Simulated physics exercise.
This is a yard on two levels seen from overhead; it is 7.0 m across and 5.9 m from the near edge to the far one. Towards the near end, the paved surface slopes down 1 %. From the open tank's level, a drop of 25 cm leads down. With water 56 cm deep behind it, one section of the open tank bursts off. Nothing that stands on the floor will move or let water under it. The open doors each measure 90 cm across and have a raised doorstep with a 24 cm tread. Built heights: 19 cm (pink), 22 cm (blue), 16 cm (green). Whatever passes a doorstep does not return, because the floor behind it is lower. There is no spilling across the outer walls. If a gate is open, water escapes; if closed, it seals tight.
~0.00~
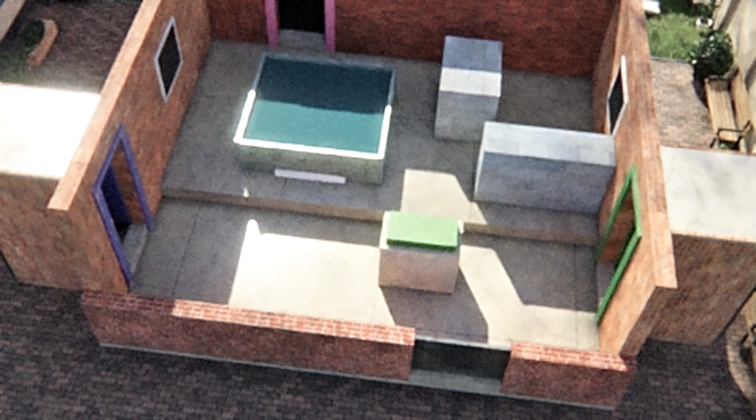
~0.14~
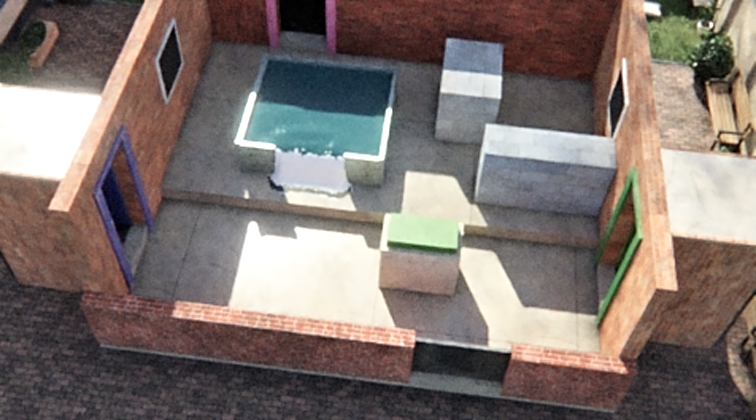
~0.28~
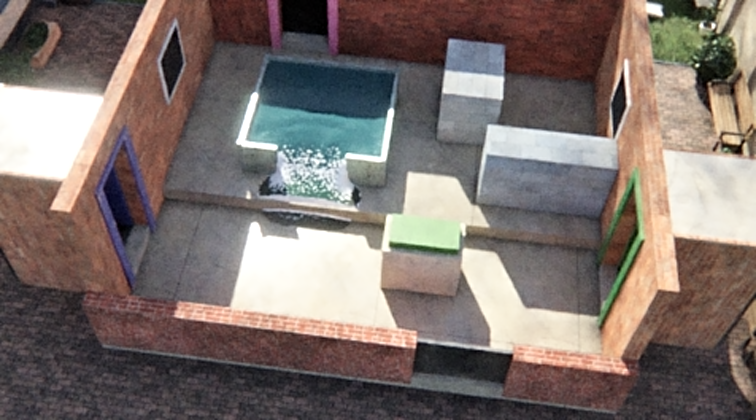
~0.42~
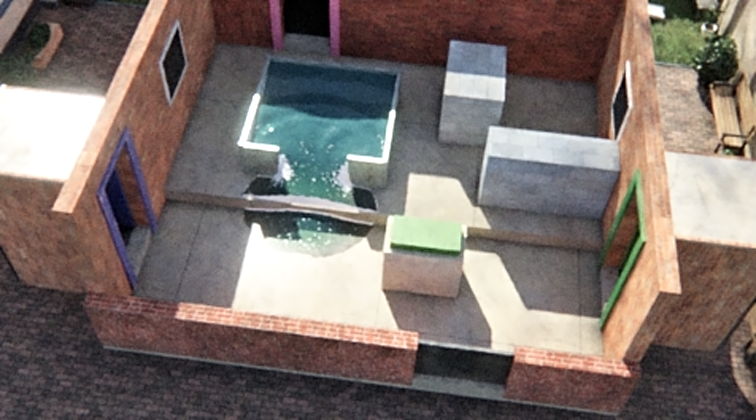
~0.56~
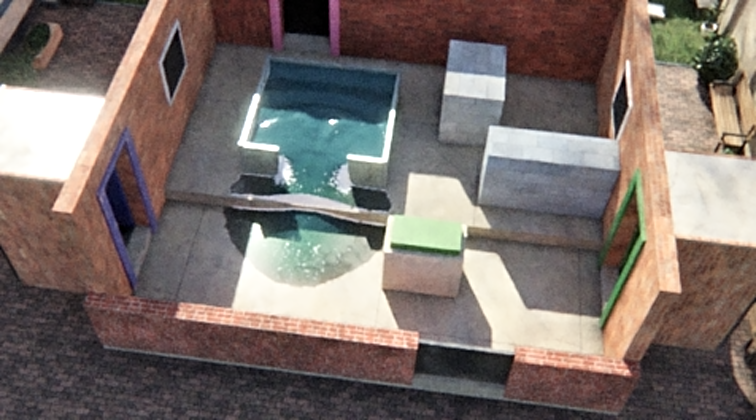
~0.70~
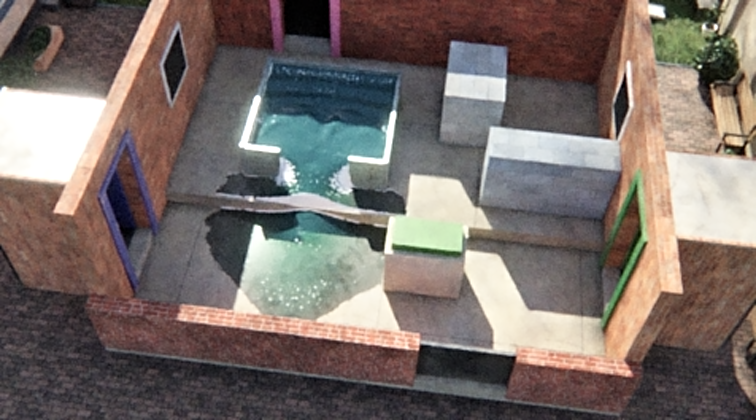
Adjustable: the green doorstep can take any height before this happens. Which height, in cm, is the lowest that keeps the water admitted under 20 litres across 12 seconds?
Close to 15 cm.
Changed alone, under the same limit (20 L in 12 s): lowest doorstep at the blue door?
Blue door, minimum about 12.5 cm.
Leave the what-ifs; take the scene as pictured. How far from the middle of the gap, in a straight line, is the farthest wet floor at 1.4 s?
Reach: Approx. 3.4 m.
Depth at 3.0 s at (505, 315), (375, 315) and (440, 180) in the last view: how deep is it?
In that order: 3, 12 and 0 cm.
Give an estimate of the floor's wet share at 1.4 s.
About 25 per cent.
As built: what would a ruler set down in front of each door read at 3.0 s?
Lab note, cm: Pink 0; blue 13; green 0.
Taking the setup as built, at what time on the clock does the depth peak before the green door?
8.0 s.
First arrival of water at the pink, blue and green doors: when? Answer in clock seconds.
On the clock: Pink not in the 12 s, blue at 2.0 s, green at 3.2 s.
After 1.4 s water covers 25 % of the floor, deepest (33 cm) near (269, 345); it has not reached the green door.
After 3.0 s water covers 40 % of the floor, deepest (32 cm) near (123, 327); it has not reached the green door.
After 12.0 s water covers 50 % of the floor, deepest (22 cm) near (123, 327); 18 cm at the green door, 10 litres in over its 16 cm doorstep.
At the green door as built, the water arrived by 3.3 s and peaked near 19 cm at 8.2 s.
With a doorstep of 13 cm, 44 litres would have come in within the 12 s; with 17.5 cm, 3 litres. So under 20 litres takes about 15 cm.
